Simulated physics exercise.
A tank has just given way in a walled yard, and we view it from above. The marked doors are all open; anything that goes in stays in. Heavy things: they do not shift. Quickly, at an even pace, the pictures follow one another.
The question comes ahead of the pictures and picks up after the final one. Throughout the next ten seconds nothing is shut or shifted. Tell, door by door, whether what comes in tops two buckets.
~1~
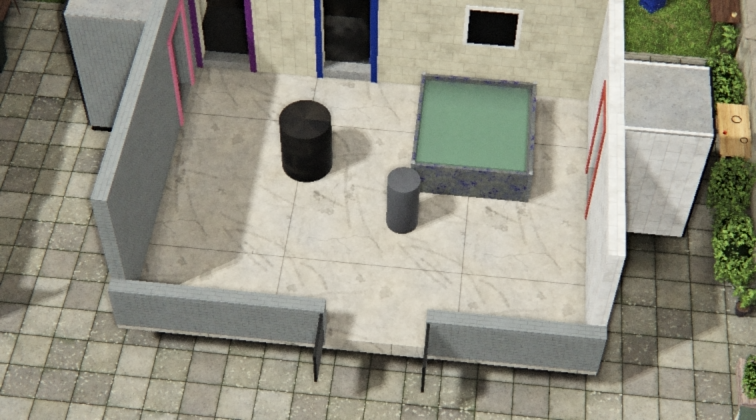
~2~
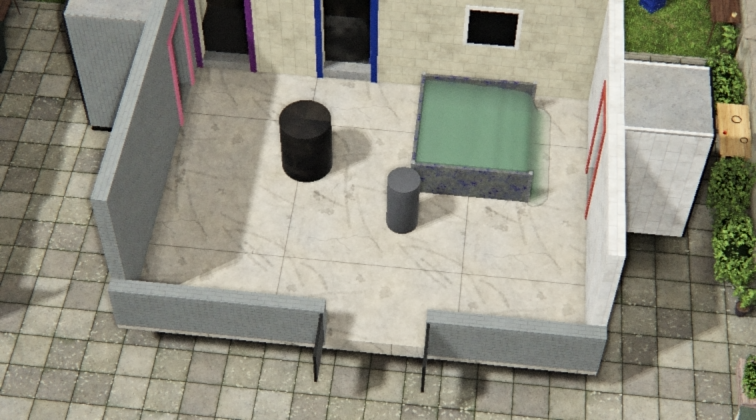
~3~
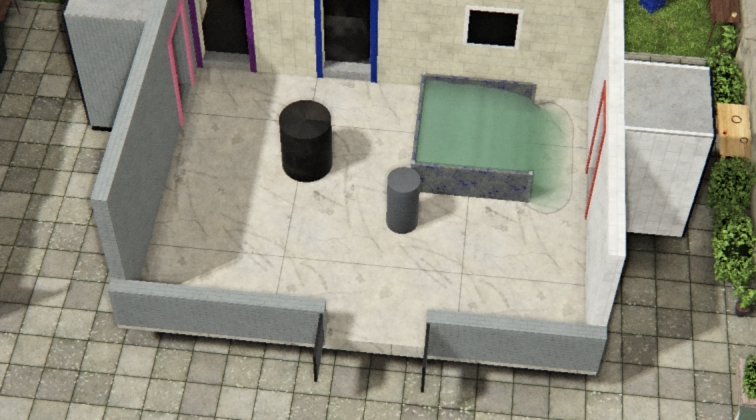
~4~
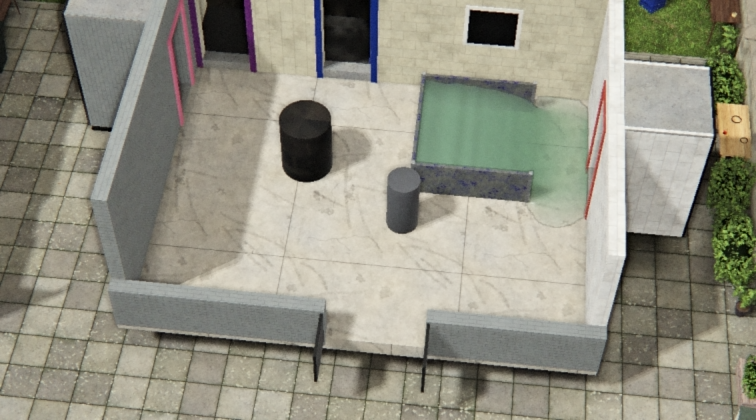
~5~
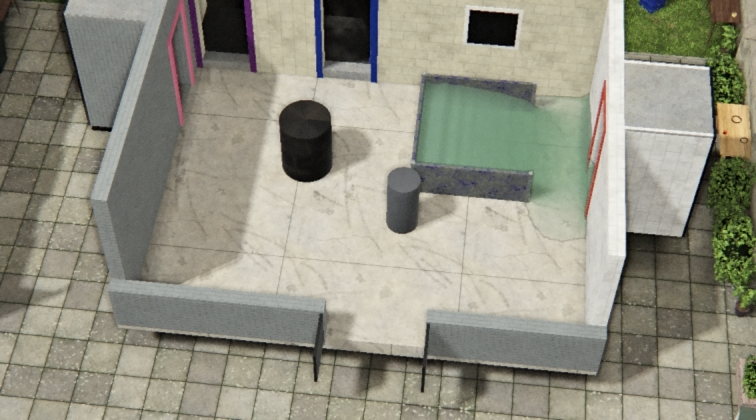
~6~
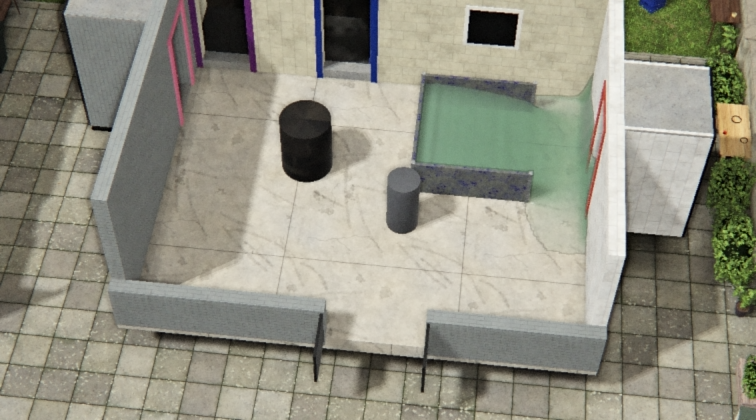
In turn, the red door tops two buckets; the pink door tops two buckets; the purple door keeps to two buckets or fewer; the blue door keeps to two buckets or fewer.
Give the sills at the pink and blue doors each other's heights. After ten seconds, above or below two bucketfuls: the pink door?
Briefly put, the pink door misses the mark.
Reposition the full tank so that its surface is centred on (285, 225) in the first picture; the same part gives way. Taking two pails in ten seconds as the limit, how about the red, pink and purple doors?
Well, the red one comes in lower, then the pink one tops the limit, then the purple one comes in lower.
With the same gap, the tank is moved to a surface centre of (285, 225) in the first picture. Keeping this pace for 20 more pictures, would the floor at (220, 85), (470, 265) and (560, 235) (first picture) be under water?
One after the other: Untouched, reached, reached.
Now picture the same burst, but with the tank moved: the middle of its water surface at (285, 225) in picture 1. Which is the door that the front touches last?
The one you want is the one in pink.
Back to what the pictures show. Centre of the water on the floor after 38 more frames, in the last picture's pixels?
Roughly at (437, 197).
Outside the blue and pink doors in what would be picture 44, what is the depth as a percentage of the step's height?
The first sits near 10 in a hundred and the second near 160 in a hundred.
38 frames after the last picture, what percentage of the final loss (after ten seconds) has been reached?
I'd estimate some 80 per cent.
A moment on, water covers 10 % of the floor; the red door far over two buckets in, the pink door not reached, the purple door not reached, the blue door not reached.
Next, water covers 25 % of the floor; the red door far over two buckets in, the pink door not reached, the purple door not reached, the blue door not reached.
Then, water covers 50 % of the floor; the red door far over two buckets in, the pink door under two buckets in, the purple door wet at the sill, nothing in, the blue door wet at the sill, nothing in.
Later, water covers 80 % of the floor; the red door far over two buckets in, the pink door over two buckets in, the purple door wet at the sill, nothing in, the blue door wet at the sill, nothing in.
In the end, water covers 95 % of the floor; the red door far over two buckets in, the pink door over two buckets in, the purple door wet at the sill, nothing in, the blue door wet at the sill, nothing in.
